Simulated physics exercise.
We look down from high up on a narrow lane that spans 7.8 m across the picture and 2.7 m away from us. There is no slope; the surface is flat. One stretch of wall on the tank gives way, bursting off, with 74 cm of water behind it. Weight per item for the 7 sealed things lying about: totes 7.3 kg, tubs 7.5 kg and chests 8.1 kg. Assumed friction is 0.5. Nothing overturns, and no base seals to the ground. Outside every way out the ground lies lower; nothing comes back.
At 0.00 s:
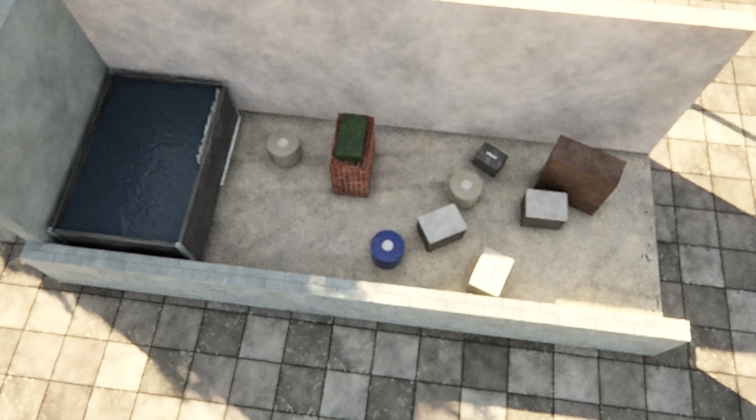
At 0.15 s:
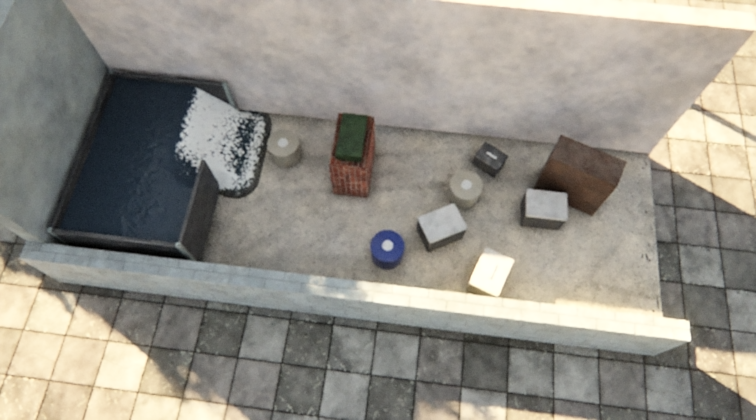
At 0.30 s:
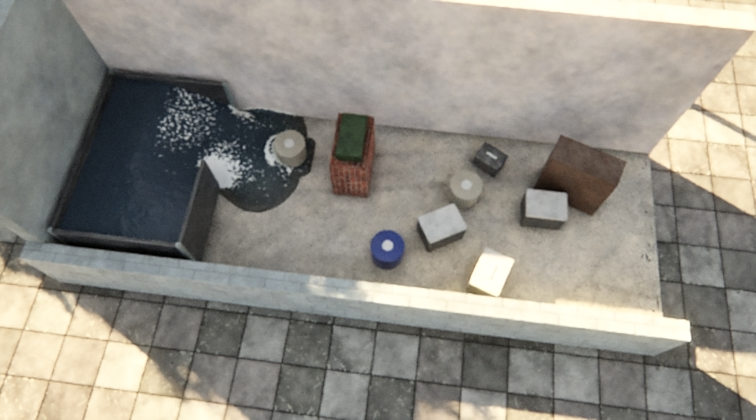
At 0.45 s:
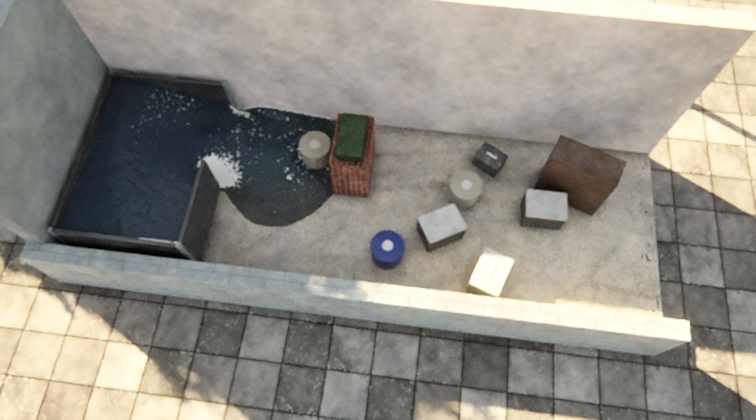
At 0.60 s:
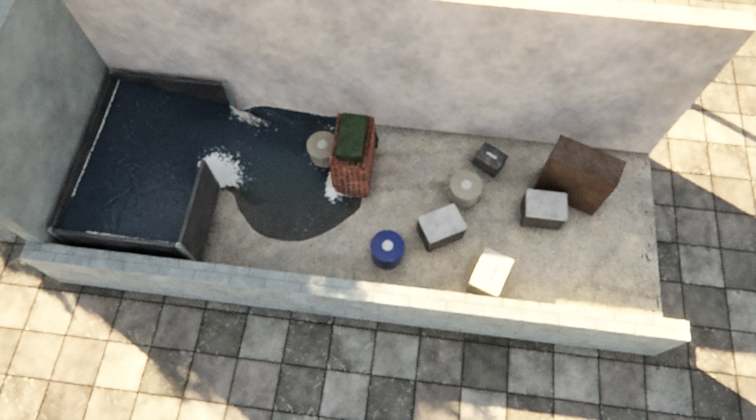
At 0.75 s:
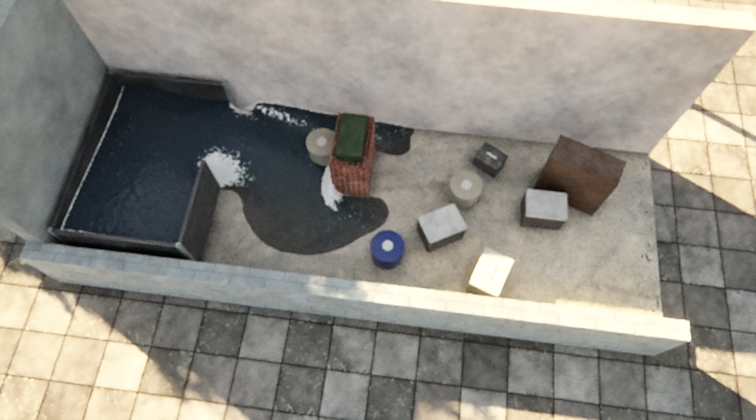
Dark water bursts from the tank at left, pushes a gray tub, and spreads right.
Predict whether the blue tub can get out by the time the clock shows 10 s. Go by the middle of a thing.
Blue tub exits.
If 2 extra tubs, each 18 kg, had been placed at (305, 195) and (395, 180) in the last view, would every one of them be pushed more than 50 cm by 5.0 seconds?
First one goes beyond it, second one stays within it.
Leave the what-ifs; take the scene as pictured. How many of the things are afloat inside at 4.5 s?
At that point I count 2.
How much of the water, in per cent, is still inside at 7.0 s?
About 68 in a hundred parts of the water.
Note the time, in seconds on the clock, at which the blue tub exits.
Estimate: Close to 4.0 s.
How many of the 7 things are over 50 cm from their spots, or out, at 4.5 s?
6 in all.
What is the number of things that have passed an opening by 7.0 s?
Tally so far: 6.
After 2.0 s the blue tub is near (473, 283), 1.2 m from its start, afloat; 0 of 7 are out; 3 afloat.
After 4.5 s the blue tub has gone out; 5 of 7 are out; 2 afloat.
After 7.0 s the blue tub has gone out; 6 of 7 are out; 1 afloat.
After 10.0 s the blue tub has gone out; 6 of 7 are out; 1 afloat.
